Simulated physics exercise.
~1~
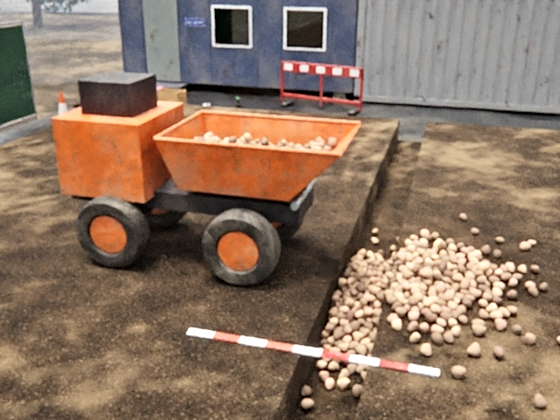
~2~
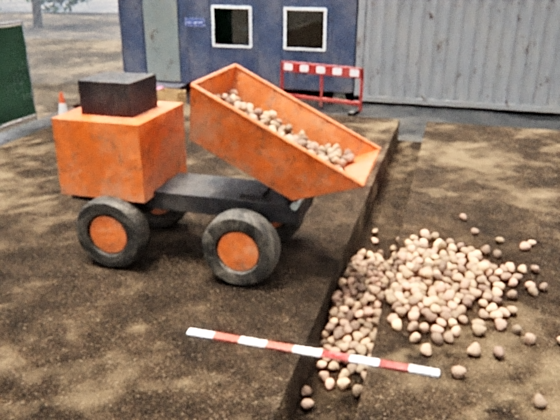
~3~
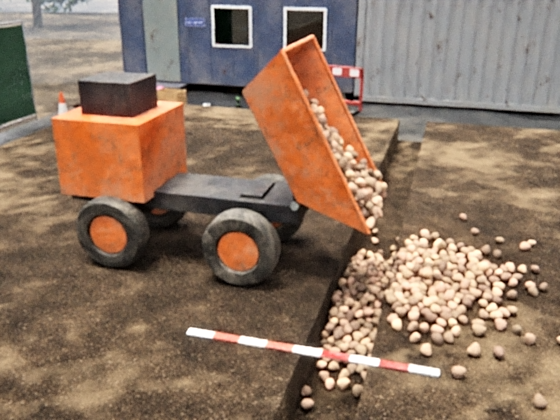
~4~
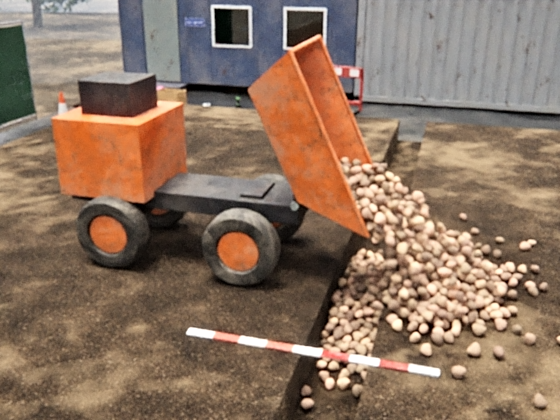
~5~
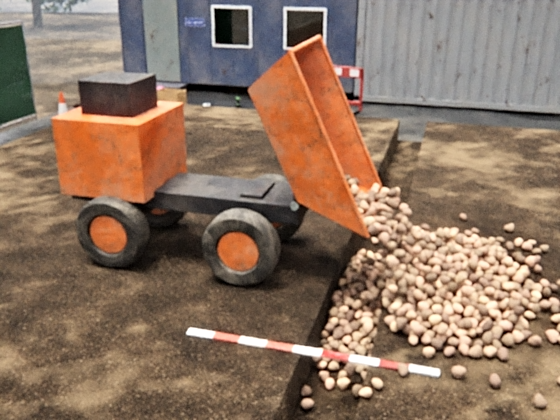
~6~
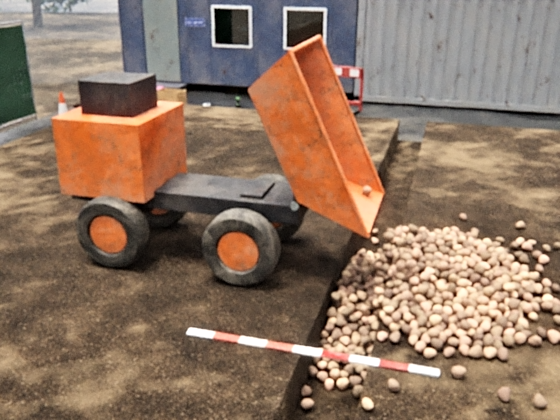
In the video, an orange dump truck stands at the edge of a trench beside a pile of round stones. Its body tips steeply to the right, the stones slide out onto the pile, and the body ends raised and emptied beside a larger, wider heap.
